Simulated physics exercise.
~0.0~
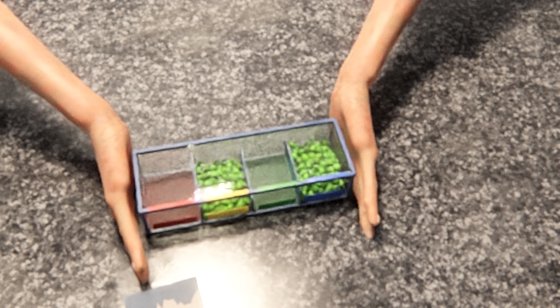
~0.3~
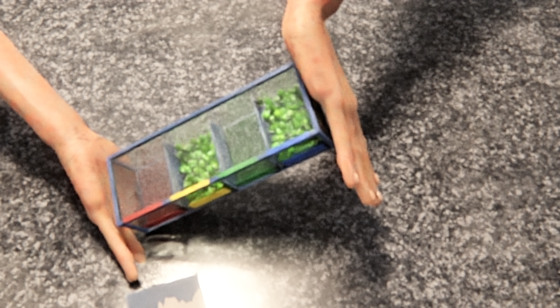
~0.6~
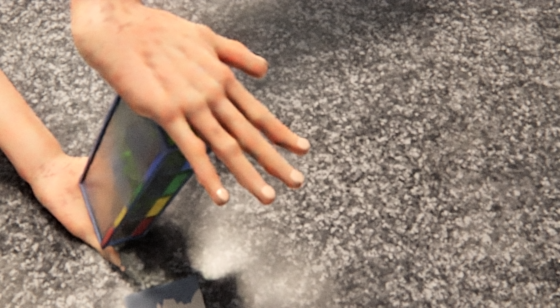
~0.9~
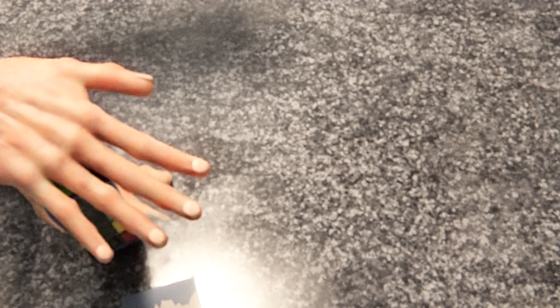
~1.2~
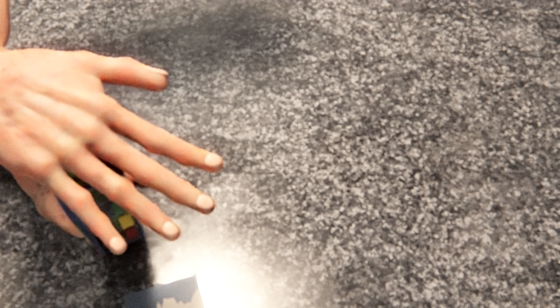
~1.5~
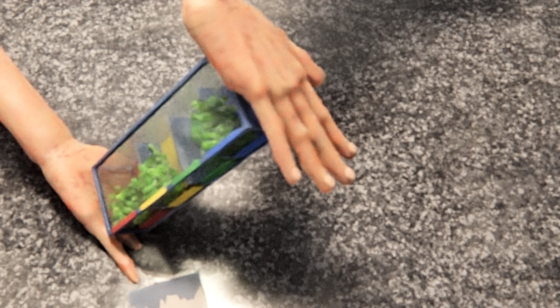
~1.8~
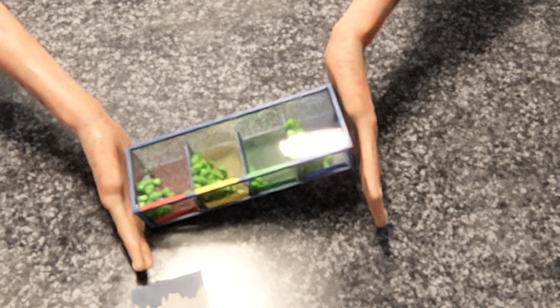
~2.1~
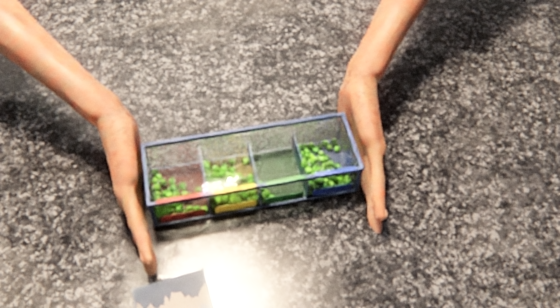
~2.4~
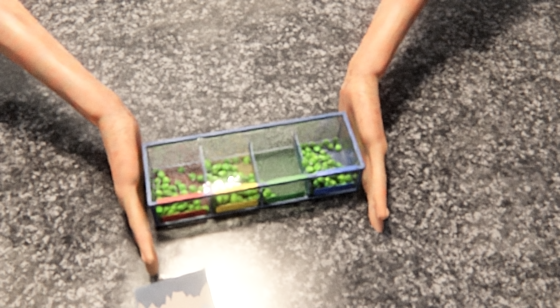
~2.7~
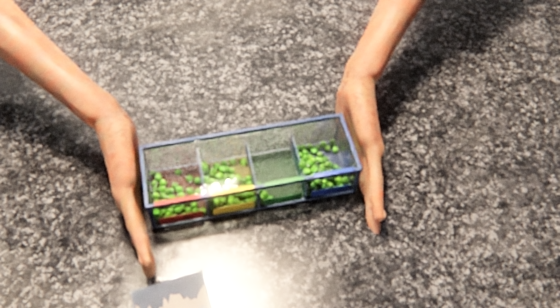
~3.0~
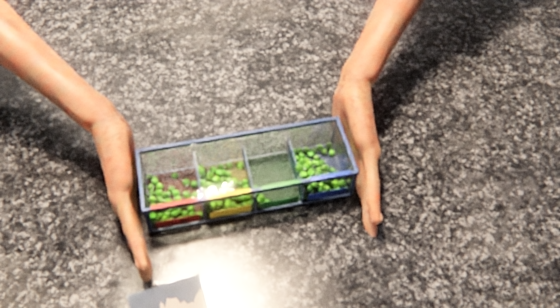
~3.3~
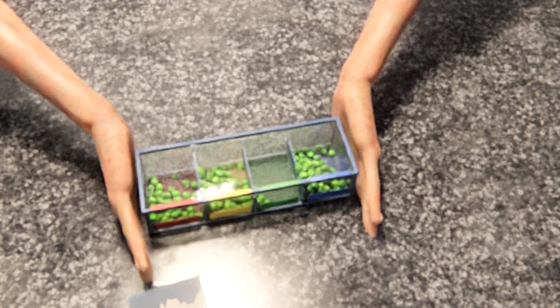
Hands tipping a clear-lidded sorting box of green peas steeply up to the left, then laying it flat with peas redistributed.
